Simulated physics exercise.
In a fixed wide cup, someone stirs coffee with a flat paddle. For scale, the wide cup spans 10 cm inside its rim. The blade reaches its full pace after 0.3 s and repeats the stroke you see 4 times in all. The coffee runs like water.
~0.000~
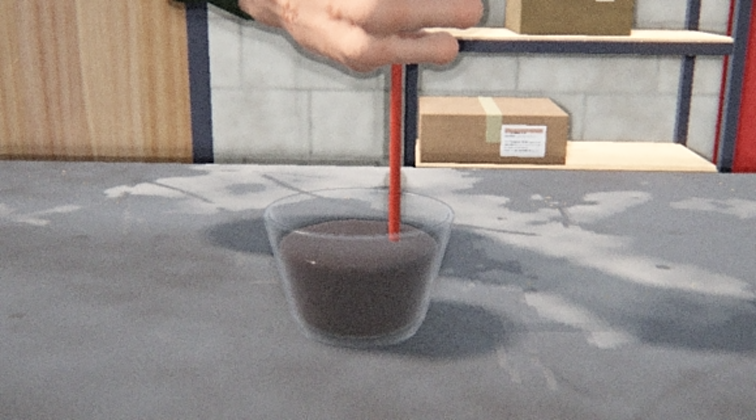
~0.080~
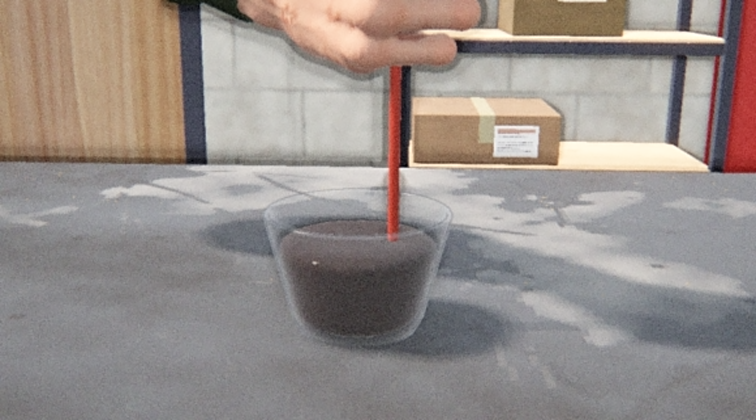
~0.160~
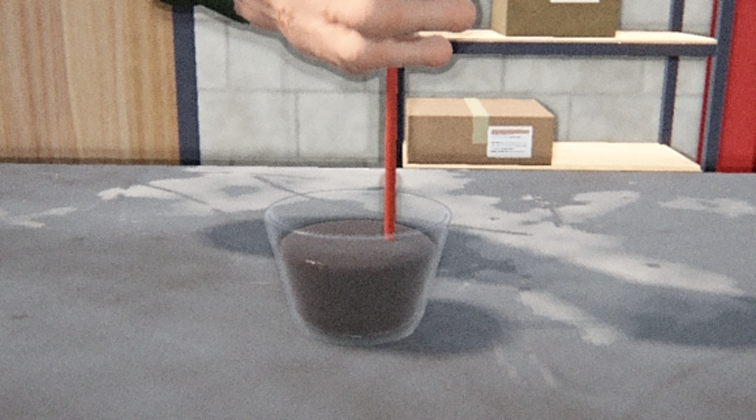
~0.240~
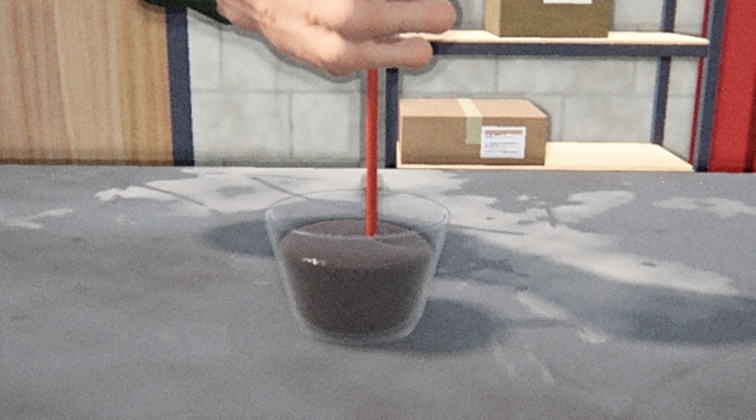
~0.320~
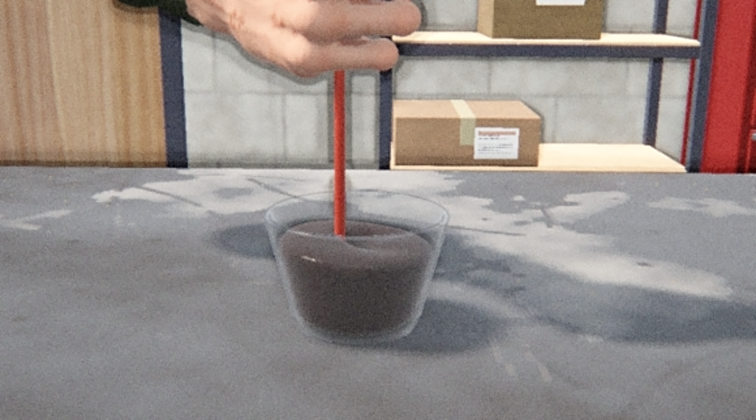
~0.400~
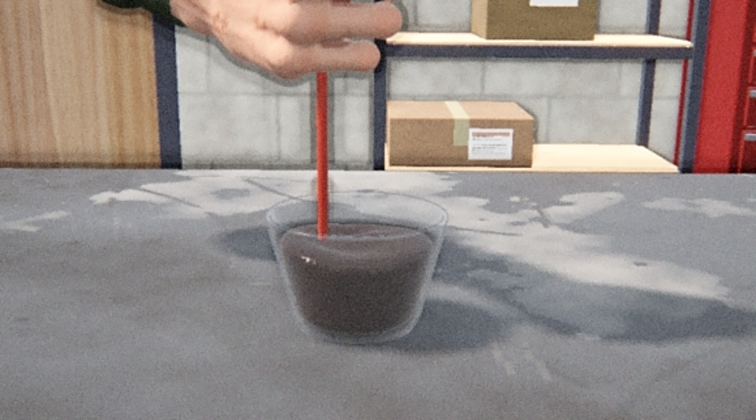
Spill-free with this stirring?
Yes, safe.
Then, 0.90 s in, 0 ml is over the rim.
Then, 1.40 s in, 0 ml is over the rim.
Then, 1.91 s in, 0 ml is over the rim.
Then, 2.41 s in, 0 ml is over the rim.
Finally, 0 ml is over the rim.
